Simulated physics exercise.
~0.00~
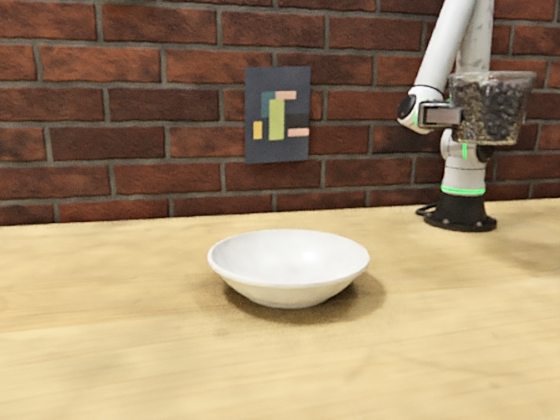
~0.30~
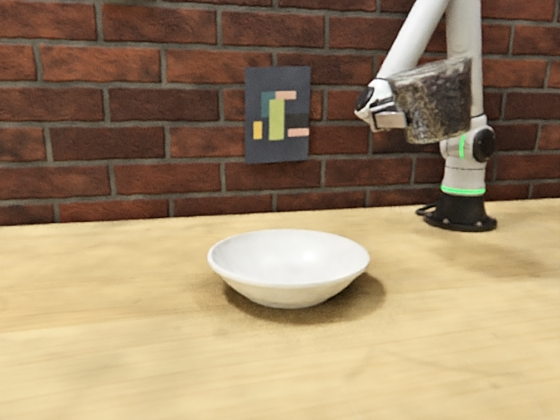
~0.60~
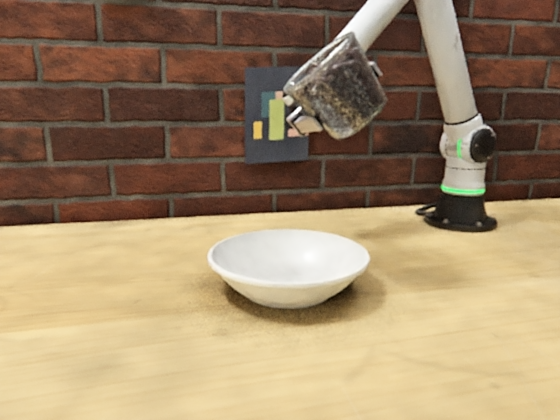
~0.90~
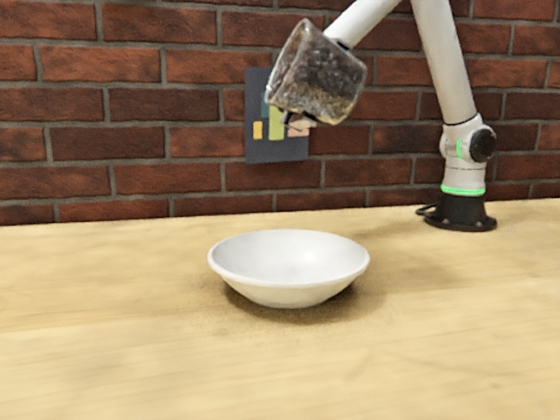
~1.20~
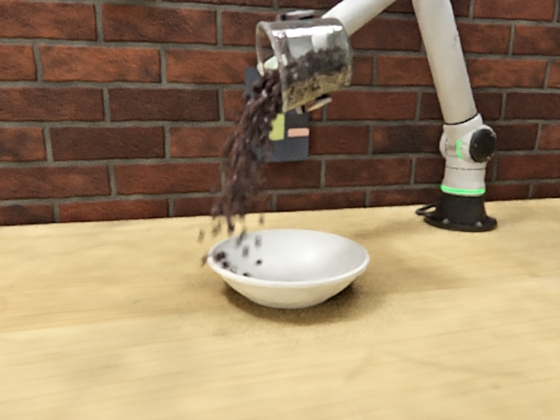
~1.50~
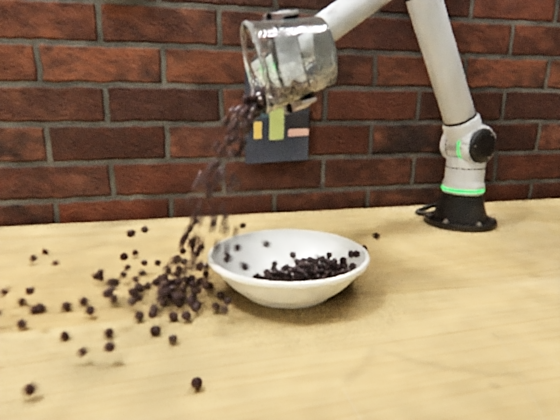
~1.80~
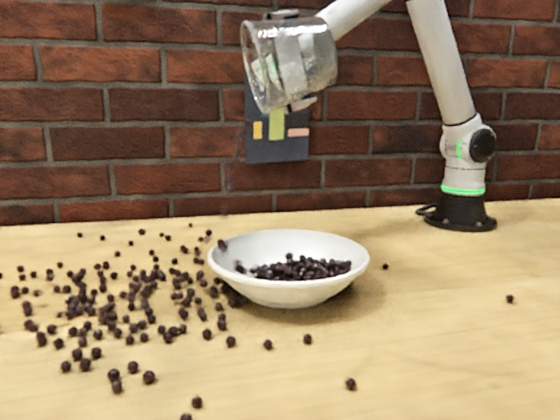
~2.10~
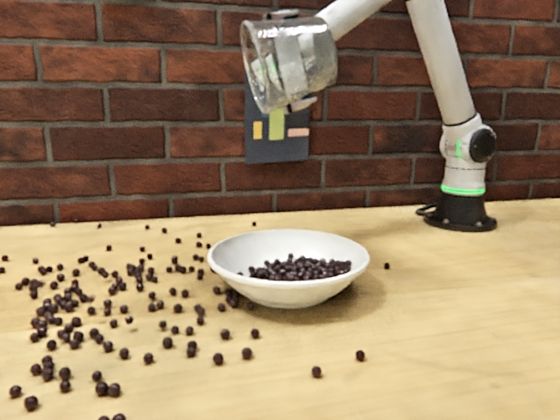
We see a robot arm carry a clear cup of dark beads left toward a white bowl on a wooden table and tip it, pouring a stream that lands partly in the bowl and partly on the table, where many beads scatter and roll as the emptied cup stays tilted.
